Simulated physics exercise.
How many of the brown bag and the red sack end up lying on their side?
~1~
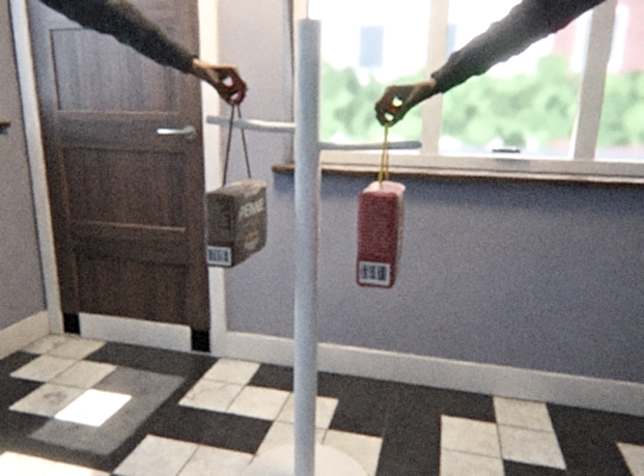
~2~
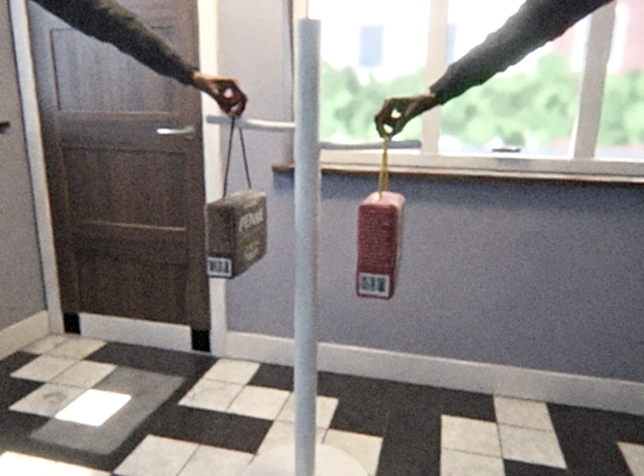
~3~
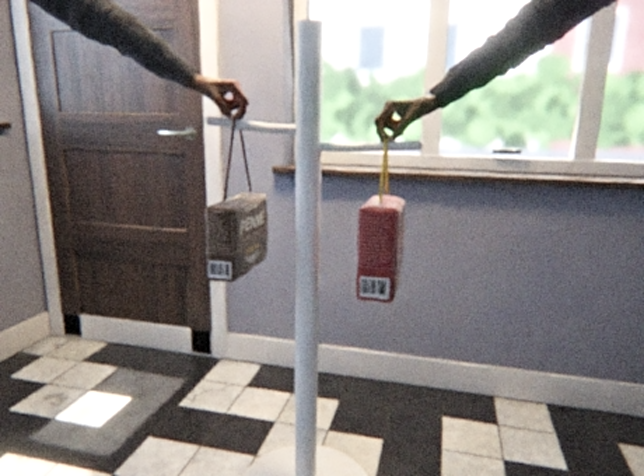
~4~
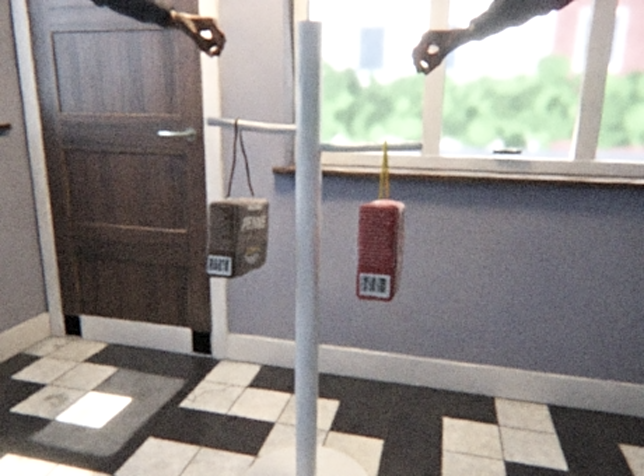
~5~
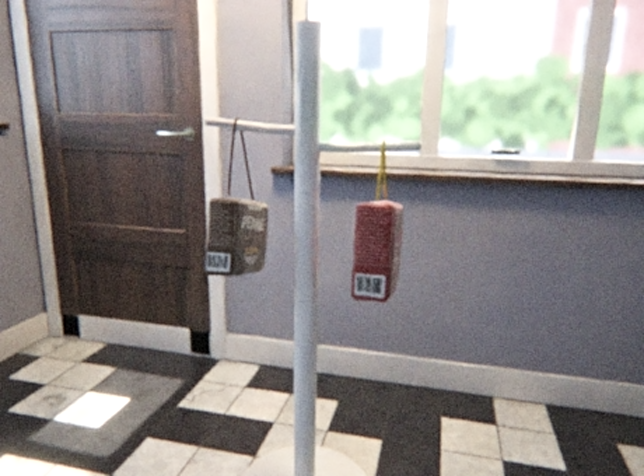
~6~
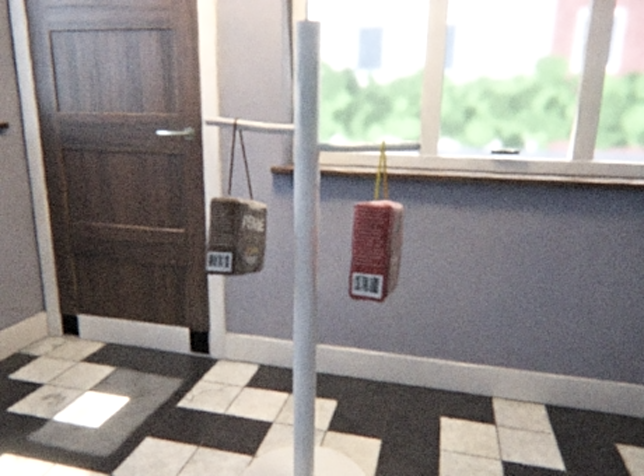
None of them do. The brown bag and the red sack both stay hanging from their pegs.
Two hands hang a brown bag and a red sack on pegs, where both stay.
